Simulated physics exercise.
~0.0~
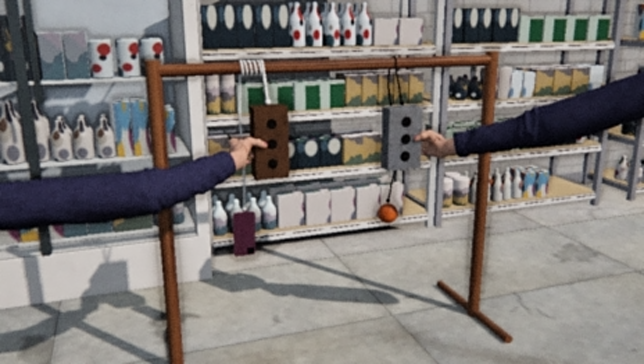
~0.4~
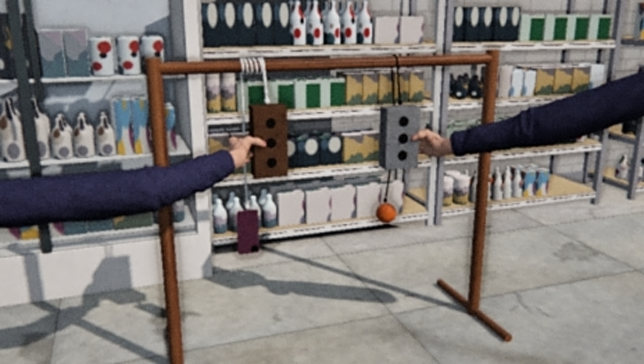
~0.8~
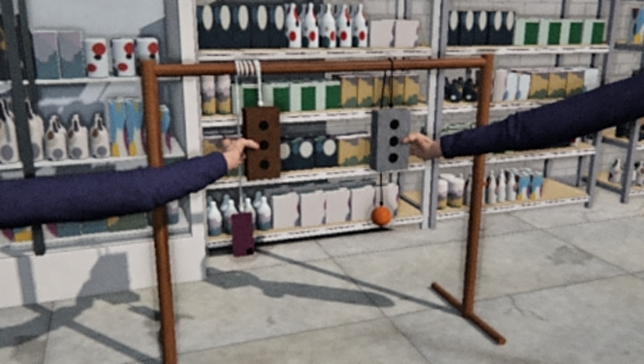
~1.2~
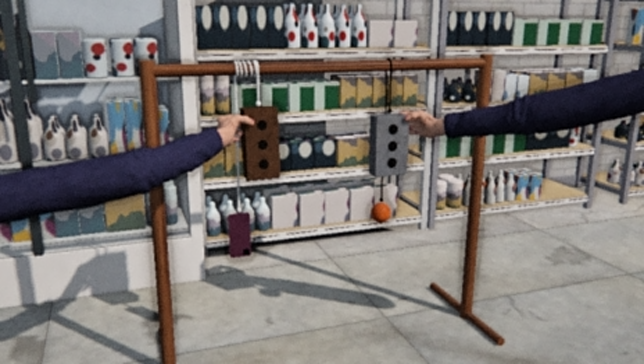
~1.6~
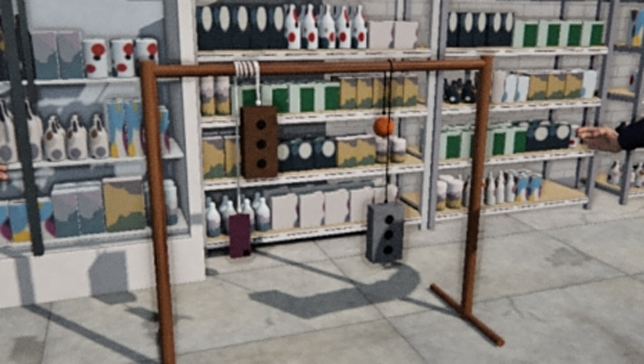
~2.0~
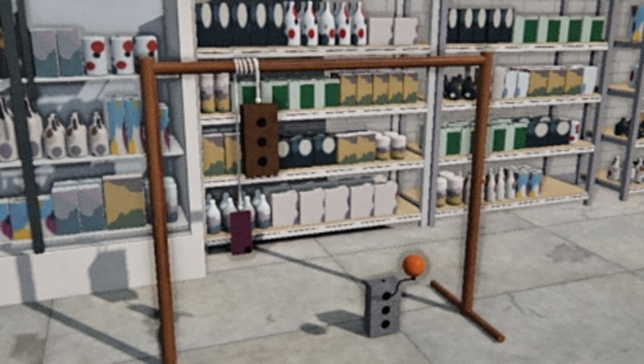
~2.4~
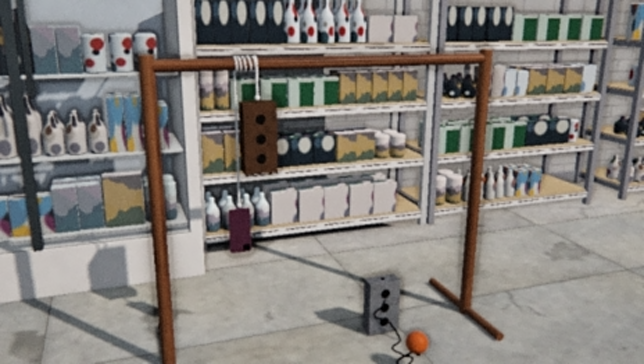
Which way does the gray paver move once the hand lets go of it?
The gray paver moves down, dropping from below the rail to the floor.
